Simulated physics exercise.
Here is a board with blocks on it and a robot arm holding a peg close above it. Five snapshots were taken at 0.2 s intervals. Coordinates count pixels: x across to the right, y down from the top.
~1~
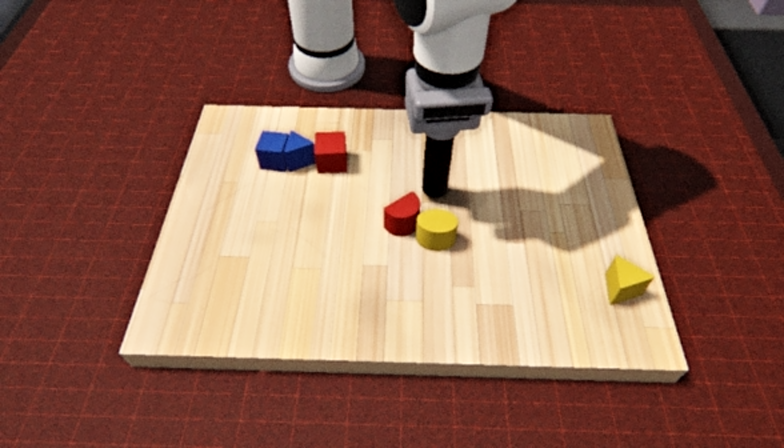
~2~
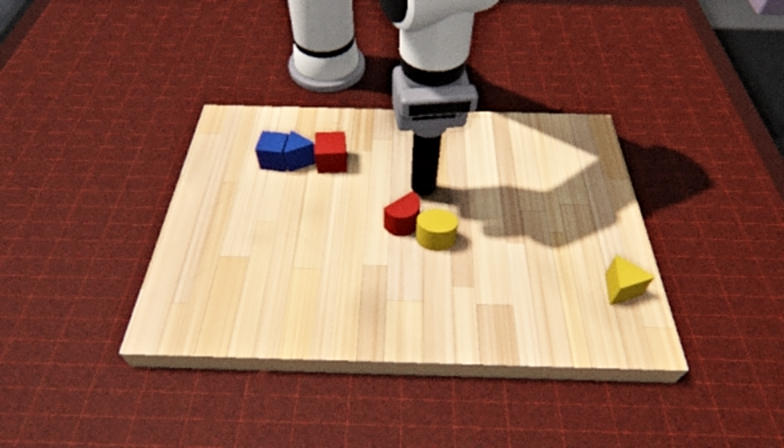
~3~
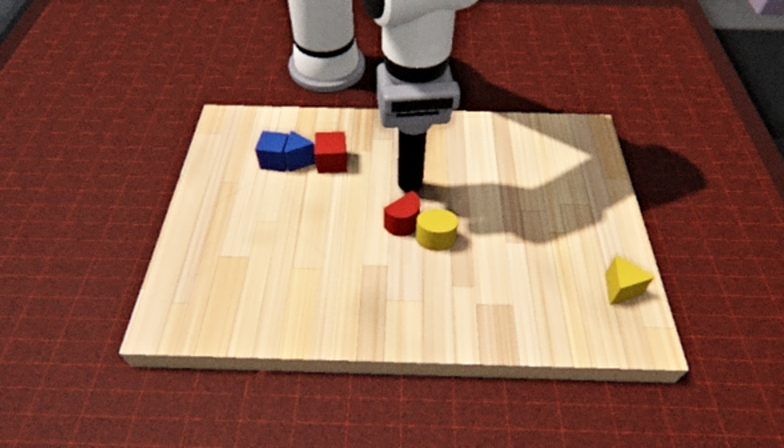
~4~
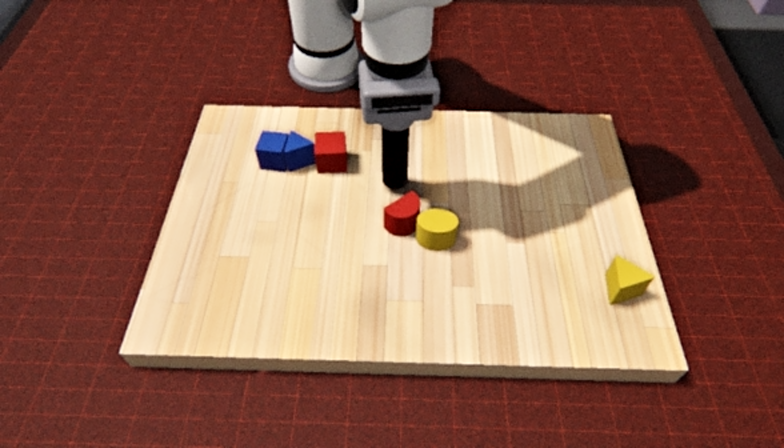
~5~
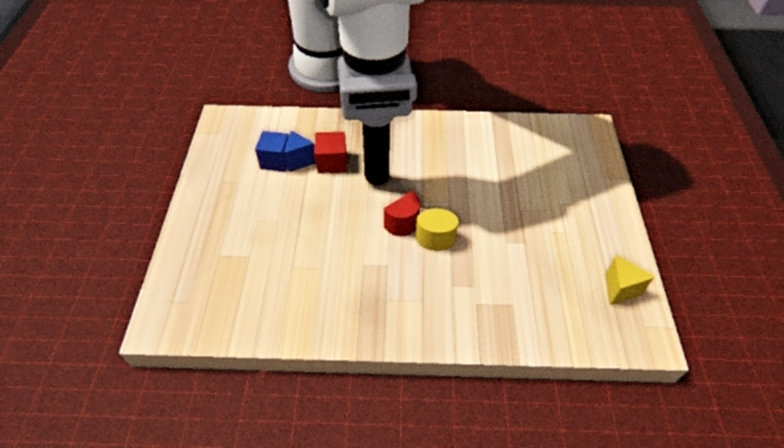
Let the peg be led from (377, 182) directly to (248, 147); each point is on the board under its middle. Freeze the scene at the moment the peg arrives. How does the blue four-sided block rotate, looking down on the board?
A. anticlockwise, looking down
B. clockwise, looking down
Choice A: Anticlockwise, looking down.
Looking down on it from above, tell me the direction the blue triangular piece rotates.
My prediction: CW.
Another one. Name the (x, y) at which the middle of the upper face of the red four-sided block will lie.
Just about (307, 121).
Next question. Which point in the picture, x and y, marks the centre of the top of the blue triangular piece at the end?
The middle of its top is at (269, 115).
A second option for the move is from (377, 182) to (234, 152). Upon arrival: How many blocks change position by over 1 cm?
Most likely three or more.
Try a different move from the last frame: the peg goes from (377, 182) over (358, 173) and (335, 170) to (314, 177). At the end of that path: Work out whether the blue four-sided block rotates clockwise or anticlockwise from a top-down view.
It is turned anticlockwise.
What follows on the original path. One third of the way, peg at (331, 164); blue four-sided block at (264, 140), turned 30° anticlockwise; blue triangular piece at (287, 130), turned 40° anticlockwise; red four-sided block at (318, 130), turned 45° clockwise.
Two thirds of the way, peg at (288, 152); blue four-sided block at (257, 140), turned 25° anticlockwise; blue triangular piece at (278, 119), turned 40° anticlockwise; red four-sided block at (307, 121), turned 105° clockwise.
At the end, peg at (247, 141); blue four-sided block at (220, 140), turned 65° anticlockwise; blue triangular piece at (269, 115), turned 35° clockwise; red four-sided block at (307, 121), turned 105° clockwise; red D-shaped block in place.
